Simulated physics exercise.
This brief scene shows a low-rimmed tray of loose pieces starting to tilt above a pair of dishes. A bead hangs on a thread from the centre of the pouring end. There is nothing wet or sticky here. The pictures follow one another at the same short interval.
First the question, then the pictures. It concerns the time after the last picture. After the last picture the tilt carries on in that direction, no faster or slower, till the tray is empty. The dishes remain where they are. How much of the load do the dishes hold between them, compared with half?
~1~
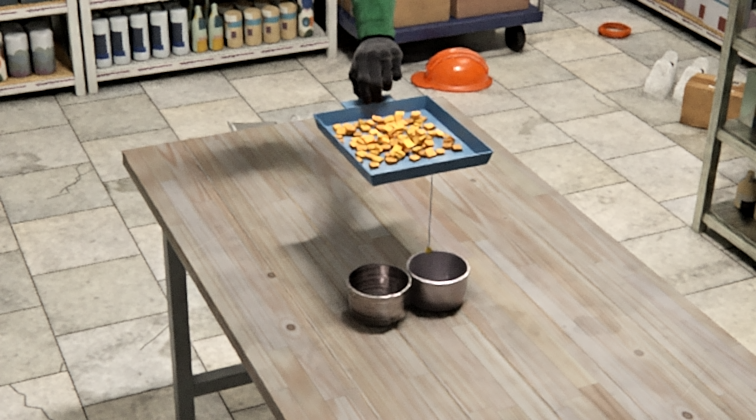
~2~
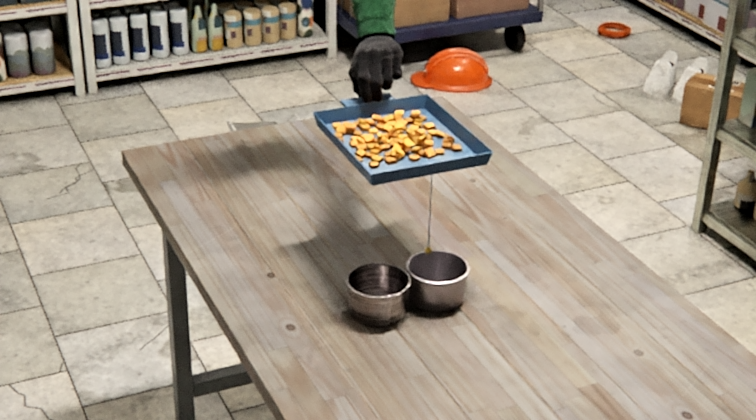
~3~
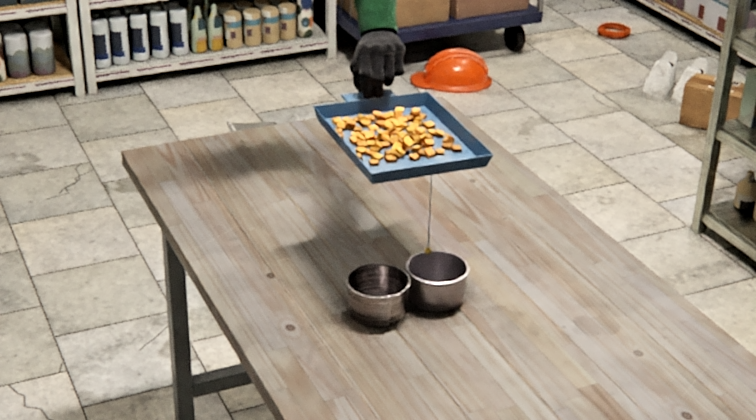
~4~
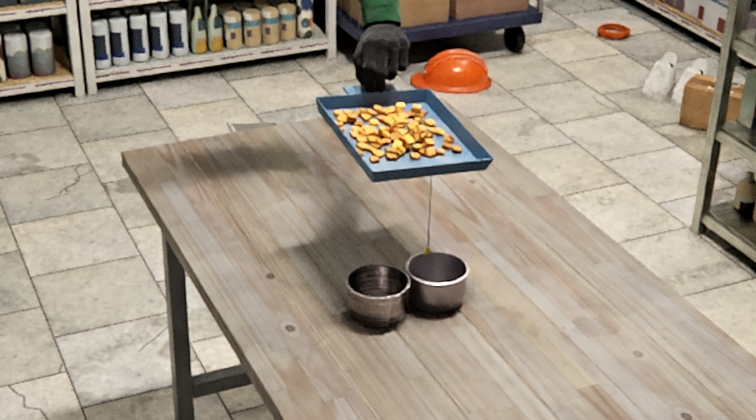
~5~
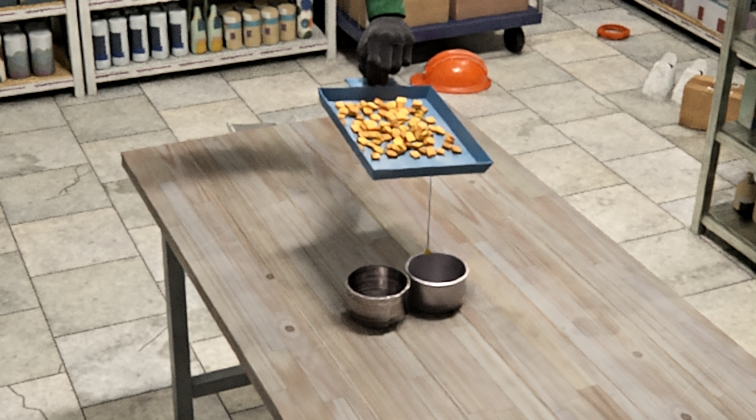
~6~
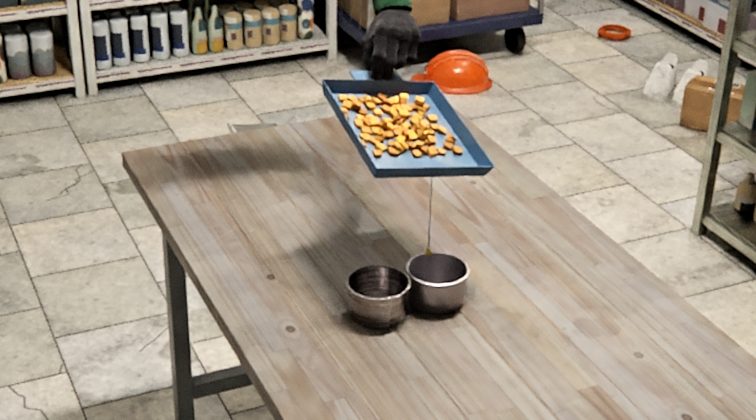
Most of it finds no dish.
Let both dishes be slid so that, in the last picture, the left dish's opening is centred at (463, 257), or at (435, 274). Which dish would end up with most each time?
First try, the leftmost dish; second try, the rightmost dish.
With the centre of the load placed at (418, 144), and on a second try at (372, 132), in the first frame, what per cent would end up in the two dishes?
Share in order: Roughly 0 %, 0 %.
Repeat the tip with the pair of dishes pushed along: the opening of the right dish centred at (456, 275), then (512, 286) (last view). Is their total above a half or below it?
A minority, then a minority.
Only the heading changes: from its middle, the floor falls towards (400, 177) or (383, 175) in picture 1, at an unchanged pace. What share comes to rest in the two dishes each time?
Shares, approx.: 80 %, then 70 %.
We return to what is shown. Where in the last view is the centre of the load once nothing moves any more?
Roughly pixel (483, 278).
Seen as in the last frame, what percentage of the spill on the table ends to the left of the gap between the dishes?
Left fraction: Around 0 per cent.
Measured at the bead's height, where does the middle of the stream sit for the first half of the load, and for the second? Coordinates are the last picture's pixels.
I'd say around (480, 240) at first, then around (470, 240).
Shortly afterwards, tray tipped steeply; all but a few on the tray; only a few in the air.
Next, tray tipped past a quarter turn; near two thirds on the tray; near a quarter outside both; near a quarter in the air.
Some moments later, tray tipped past a quarter turn; only a few in the right dish; all but a few outside both.
In the end, tray tipped past a quarter turn; none at all in the left dish; only a few in the right dish; all but a few outside both.
